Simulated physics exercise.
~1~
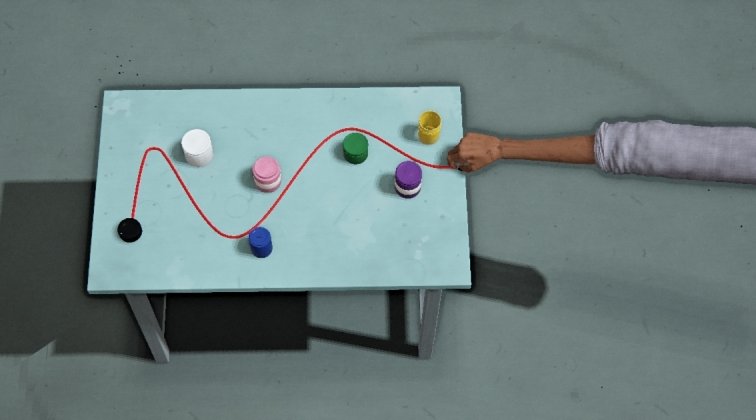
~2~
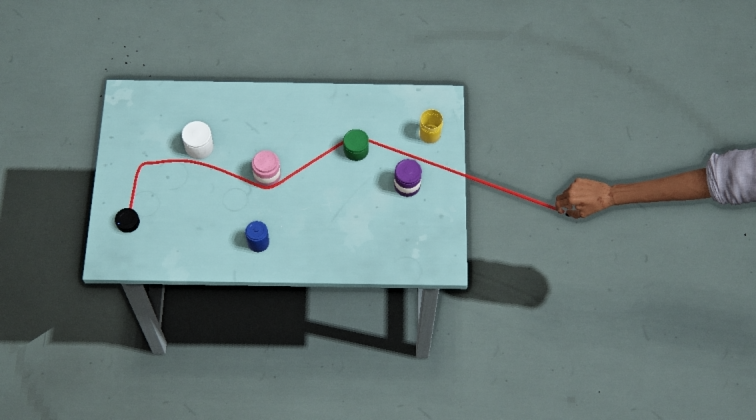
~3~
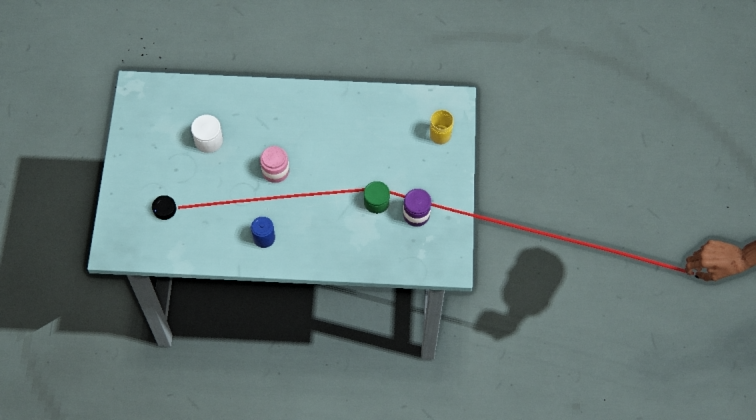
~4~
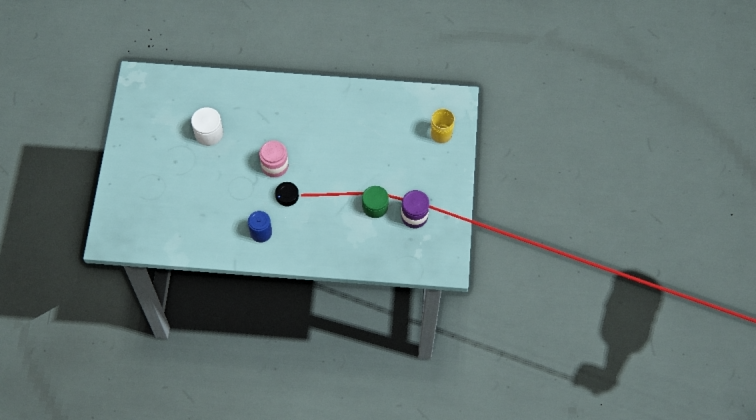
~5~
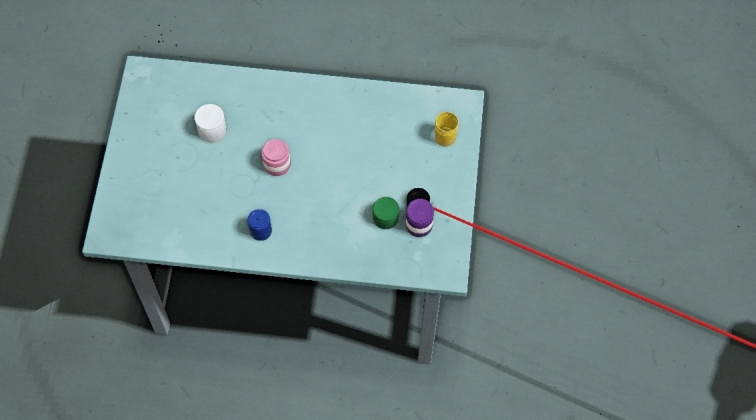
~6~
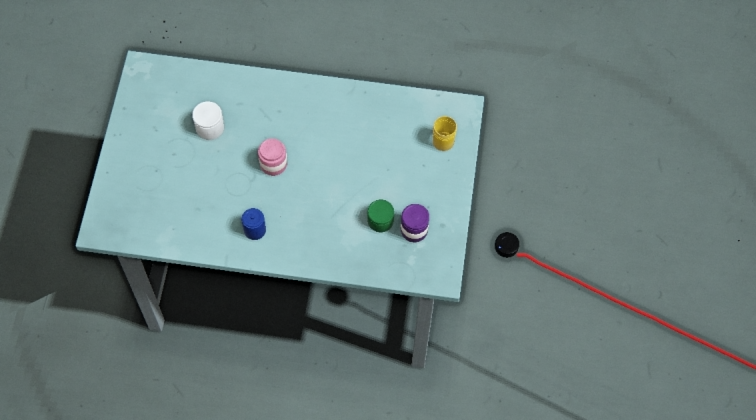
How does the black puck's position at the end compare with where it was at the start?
At the start the black puck sits near the left end of the table. By the end it is off the tabletop, just beyond the right edge.
